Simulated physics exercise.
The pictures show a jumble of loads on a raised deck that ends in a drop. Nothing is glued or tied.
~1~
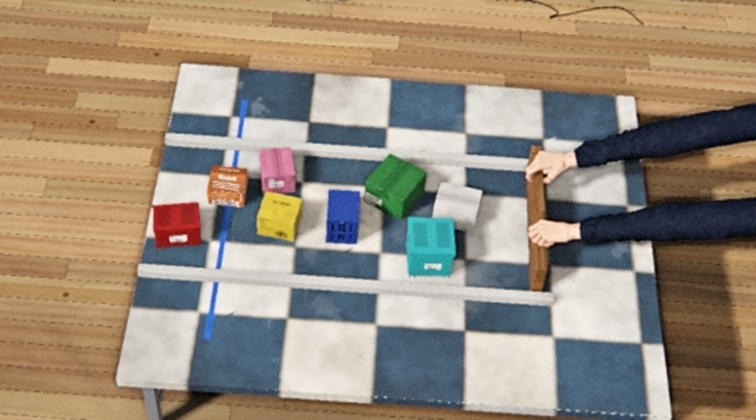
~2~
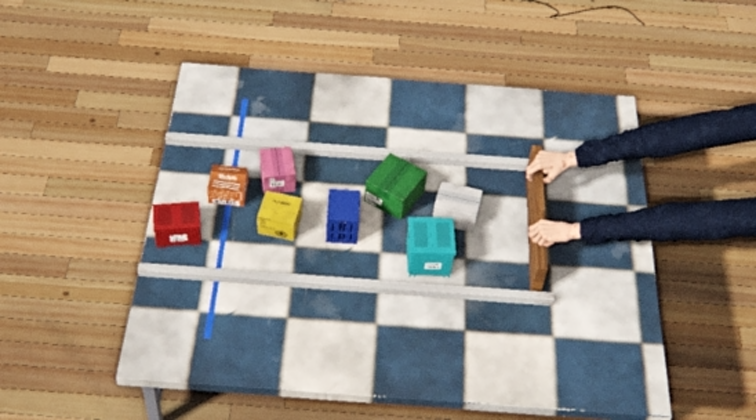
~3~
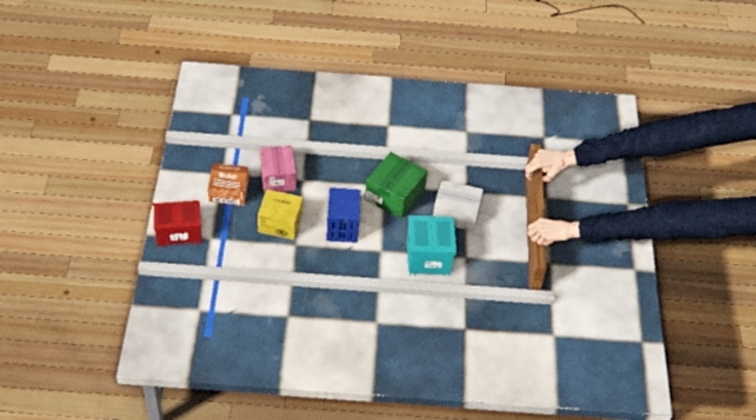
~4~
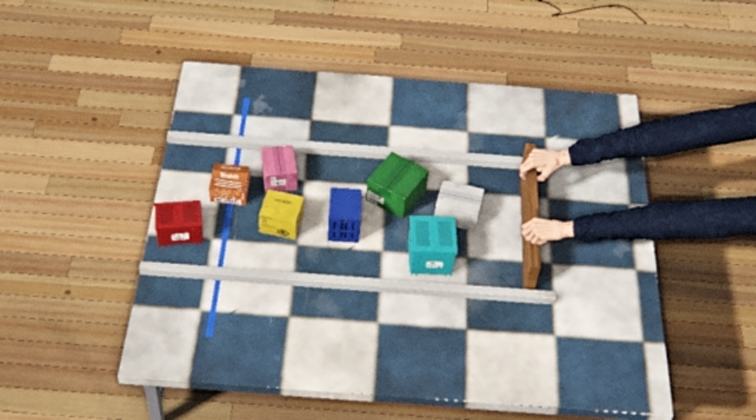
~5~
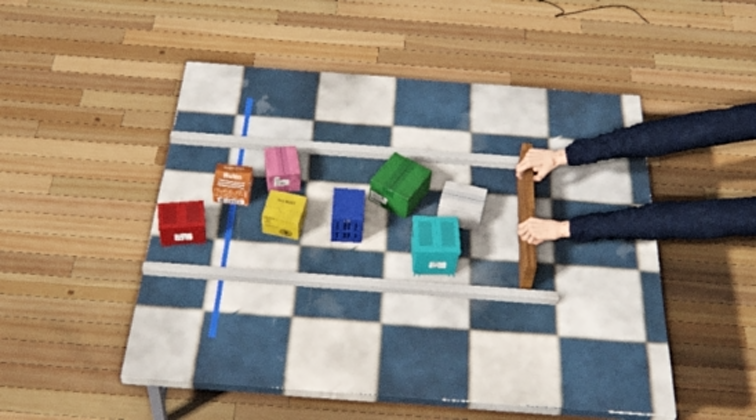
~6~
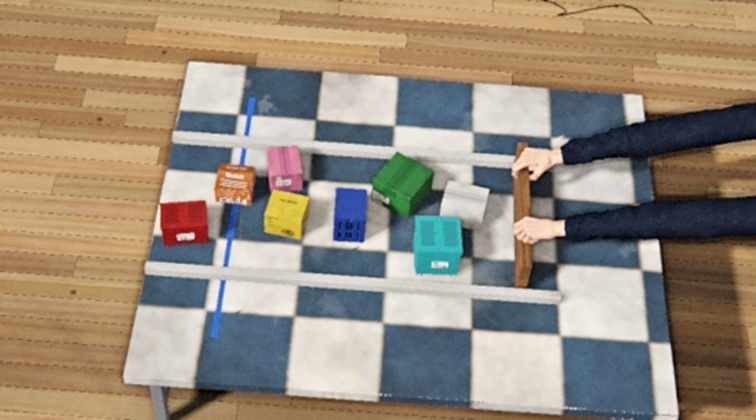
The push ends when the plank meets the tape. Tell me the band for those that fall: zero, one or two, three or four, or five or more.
The number that fall off is three or four.
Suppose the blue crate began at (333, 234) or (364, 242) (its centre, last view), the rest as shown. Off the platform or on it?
The blue crate survives; stays on.
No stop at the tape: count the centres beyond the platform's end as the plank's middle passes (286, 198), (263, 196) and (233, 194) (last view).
Past the end: 1, 1 and 3.
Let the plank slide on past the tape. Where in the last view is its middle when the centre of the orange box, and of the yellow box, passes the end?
For the orange box at (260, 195), for the yellow box at (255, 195).
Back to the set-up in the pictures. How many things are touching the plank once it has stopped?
The number is 3.
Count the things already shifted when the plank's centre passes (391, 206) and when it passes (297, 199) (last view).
First 4, then 8.
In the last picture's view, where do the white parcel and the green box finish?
The white parcel stops around (215, 191); the green box around (219, 153).
Soon after, none off yet; red tote at rest near (185, 223); orange box at rest near (235, 184); pink box at rest near (285, 169).
Then, none off yet; red tote moved about its own width near (148, 224); orange box moved about its own width near (195, 182); pink box moved about its own width near (232, 164).
At rest, the number that fall off is three or four; fallen, yellow box, orange box and red tote.
